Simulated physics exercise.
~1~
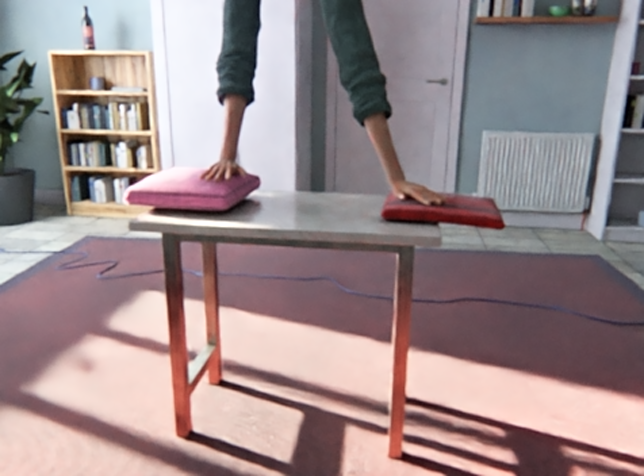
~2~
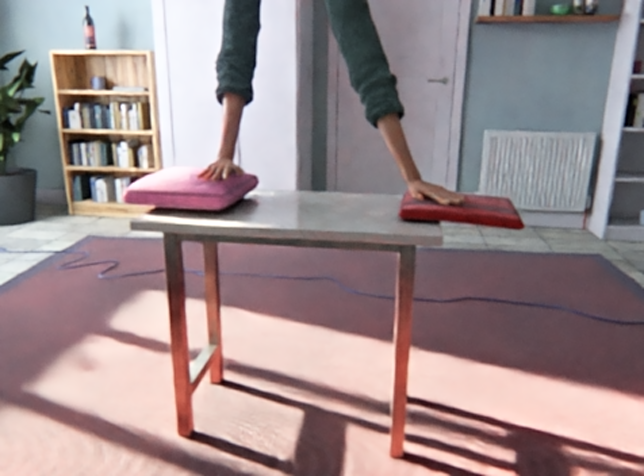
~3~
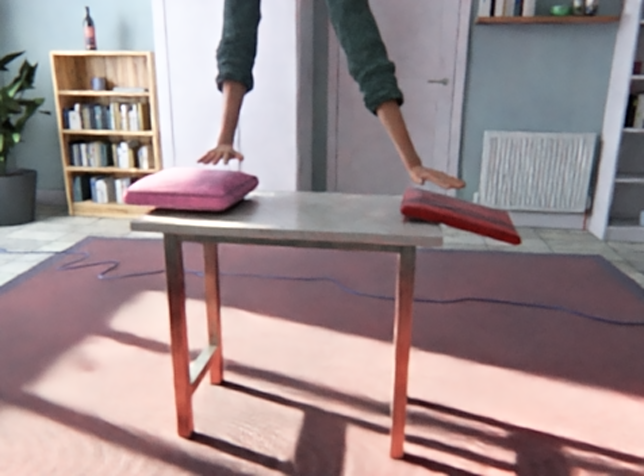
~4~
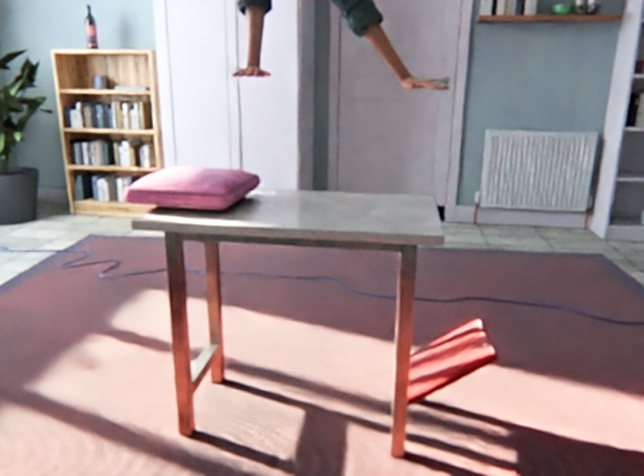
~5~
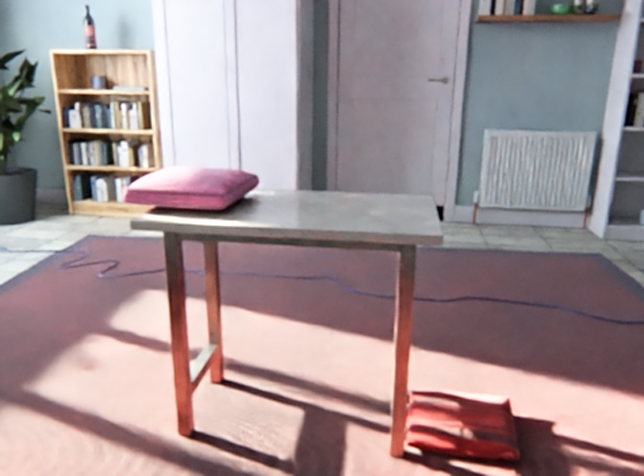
At the start, two hands rest on a pink cushion at the left end of a small table and a flat red seat pad at the right end, in a sunlit room with a bookcase and a radiator. The right-hand pad slides a little further right, out over the table's edge. The hands then lift away, and the red pad begins to tip outwards. As the arms draw up, the pad drops off beside the table leg. It ends lying on the floor, while the pink cushion stays in place on top.
